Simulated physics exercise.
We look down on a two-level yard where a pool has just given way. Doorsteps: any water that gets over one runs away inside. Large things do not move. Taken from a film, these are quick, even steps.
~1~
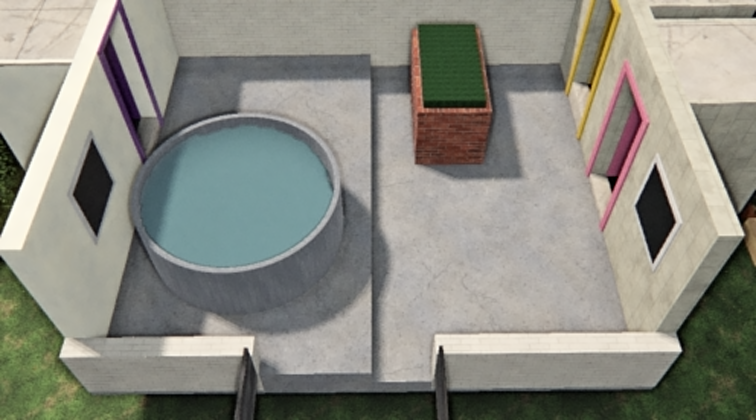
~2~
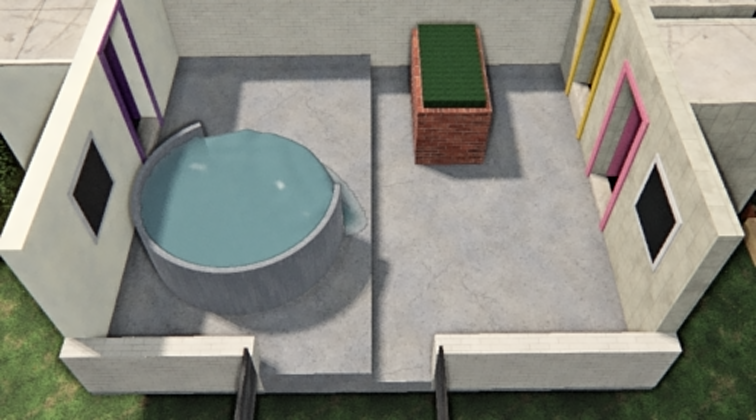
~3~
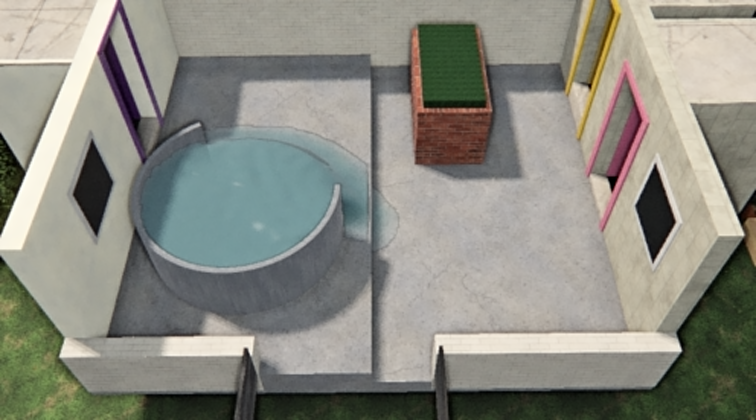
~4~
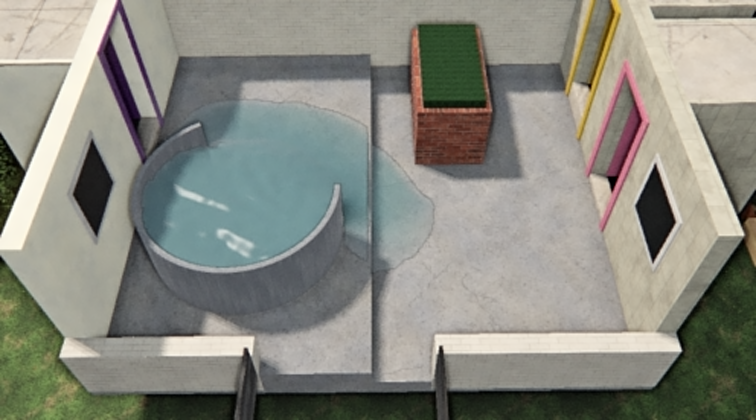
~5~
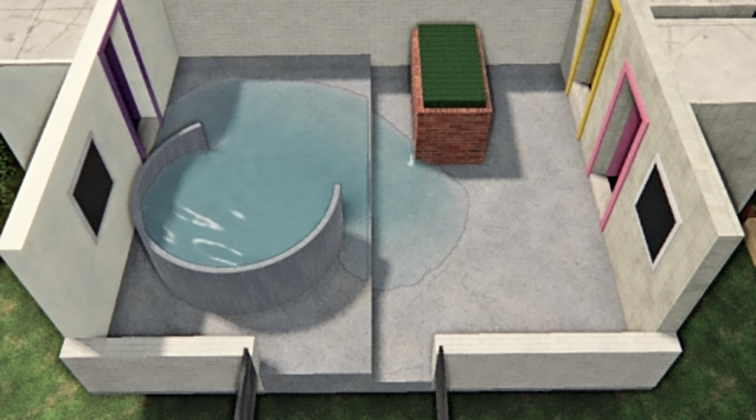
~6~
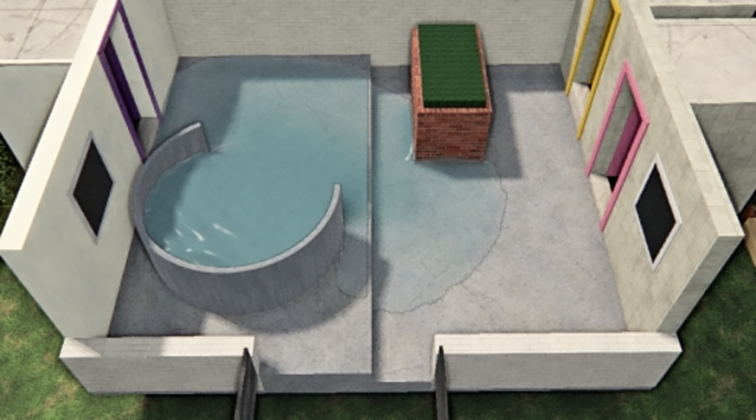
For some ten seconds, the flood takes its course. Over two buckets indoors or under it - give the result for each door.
The purple door comes in under. The yellow door comes in under. The pink door comes in over.
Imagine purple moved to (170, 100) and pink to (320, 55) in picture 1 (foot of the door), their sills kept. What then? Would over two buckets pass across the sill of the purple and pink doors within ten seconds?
Then: The purple door lets less in; the pink door passes that mark.
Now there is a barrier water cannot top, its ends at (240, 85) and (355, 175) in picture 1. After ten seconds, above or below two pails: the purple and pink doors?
First the purple door, which overflows, then the pink door, which overflows.
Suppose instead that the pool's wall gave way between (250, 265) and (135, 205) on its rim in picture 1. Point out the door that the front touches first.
The purple door, I reckon.
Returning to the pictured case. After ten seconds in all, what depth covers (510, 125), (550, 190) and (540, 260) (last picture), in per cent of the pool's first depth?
Around 12, 20 and 18 %.
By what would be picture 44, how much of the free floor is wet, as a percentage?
By my count, 95 percent.
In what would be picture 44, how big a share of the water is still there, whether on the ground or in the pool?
90 in a hundred.
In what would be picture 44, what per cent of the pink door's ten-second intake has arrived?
Around 80 %.
A moment on, water covers 60 % of the floor; the purple door wet at the sill, nothing in, the yellow door wet at the sill, nothing in, the pink door under two buckets in.
Next, water covers 60 % of the floor; the purple door wet at the sill, nothing in, the yellow door wet at the sill, nothing in, the pink door far over two buckets in.
Then, water covers 75 % of the floor; the purple door wet at the sill, nothing in, the yellow door wet at the sill, nothing in, the pink door far over two buckets in.
Later, water covers 95 % of the floor; the purple door wet at the sill, nothing in, the yellow door wet at the sill, nothing in, the pink door far over two buckets in.
In the end, water covers 95 % of the floor; the purple door wet at the sill, nothing in, the yellow door wet at the sill, nothing in, the pink door far over two buckets in.
